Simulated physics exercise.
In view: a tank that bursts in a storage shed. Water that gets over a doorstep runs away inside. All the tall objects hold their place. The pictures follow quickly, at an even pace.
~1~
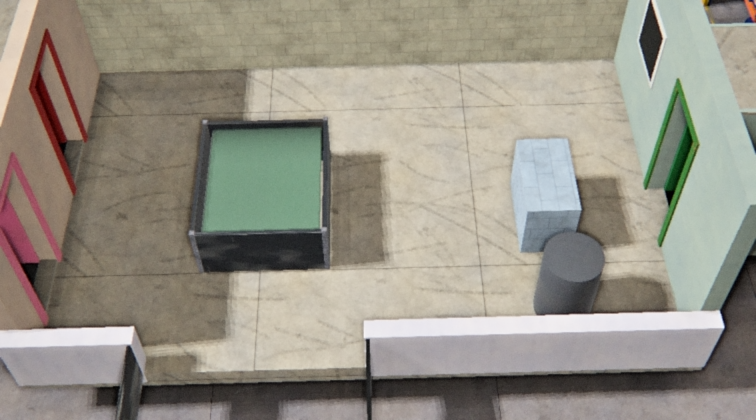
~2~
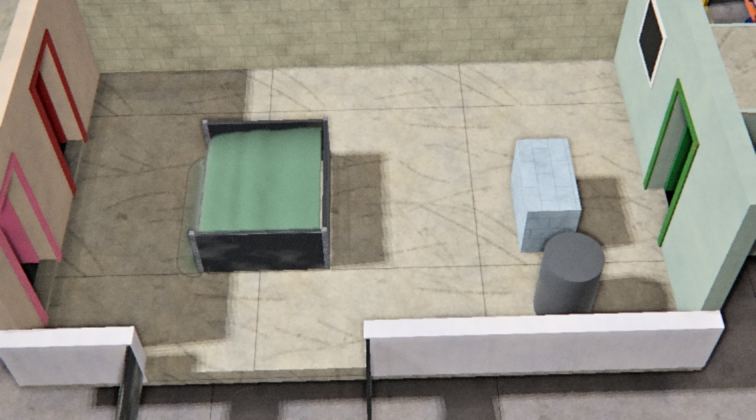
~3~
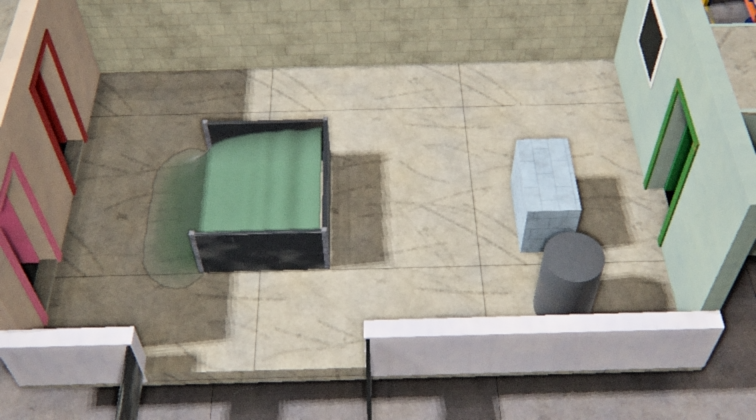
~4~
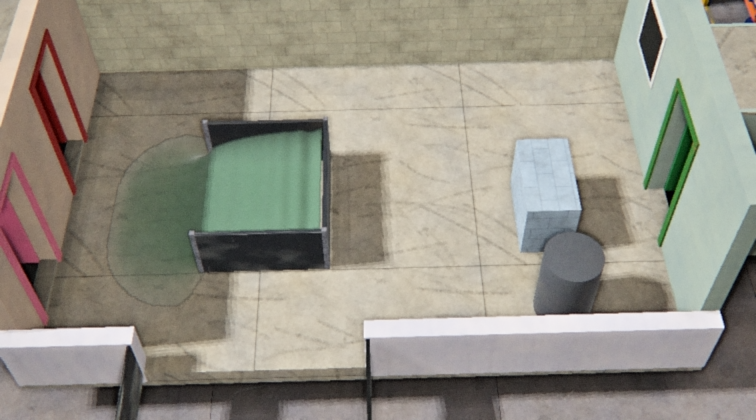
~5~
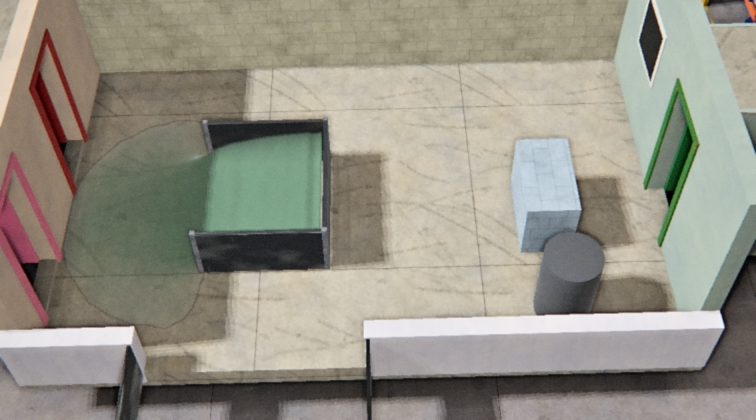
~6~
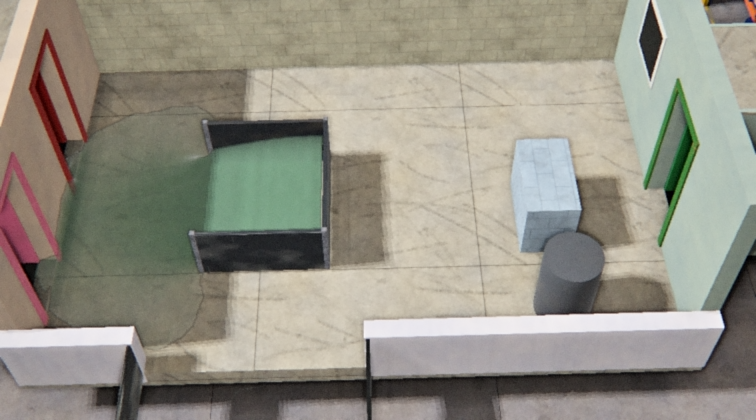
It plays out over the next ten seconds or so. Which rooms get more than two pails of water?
In the end: The green door admits no more than that; the pink door lets in a lot; the red door lets in a lot.
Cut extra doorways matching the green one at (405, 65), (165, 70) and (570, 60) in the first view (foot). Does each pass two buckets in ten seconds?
One after the other: Takes less, floods, stays under.
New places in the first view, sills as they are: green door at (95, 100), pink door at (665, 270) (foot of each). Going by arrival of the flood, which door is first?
The door marked red.
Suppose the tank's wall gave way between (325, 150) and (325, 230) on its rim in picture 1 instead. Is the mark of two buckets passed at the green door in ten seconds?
Then: The green one goes over.
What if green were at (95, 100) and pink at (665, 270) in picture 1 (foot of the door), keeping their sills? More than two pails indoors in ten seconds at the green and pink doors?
In short: The green one lets more in; the pink one stays under.
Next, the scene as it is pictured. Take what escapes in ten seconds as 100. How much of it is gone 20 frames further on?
Close to 70 %.
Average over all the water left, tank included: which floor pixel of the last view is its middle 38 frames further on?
Close to (255, 193).
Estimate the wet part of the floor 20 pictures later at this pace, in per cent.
Some 45 per cent.
A moment on, water covers 20 % of the floor; the green door not reached, the pink door over two buckets in, the red door far over two buckets in.
Next, water covers 20 % of the floor; the green door not reached, the pink door far over two buckets in, the red door far over two buckets in.
Then, water covers 45 % of the floor; the green door not reached, the pink door far over two buckets in, the red door far over two buckets in.
Later, water covers 80 % of the floor; the green door not reached, the pink door far over two buckets in, the red door far over two buckets in.
In the end, water covers 95 % of the floor; the green door under two buckets in, the pink door far over two buckets in, the red door far over two buckets in.
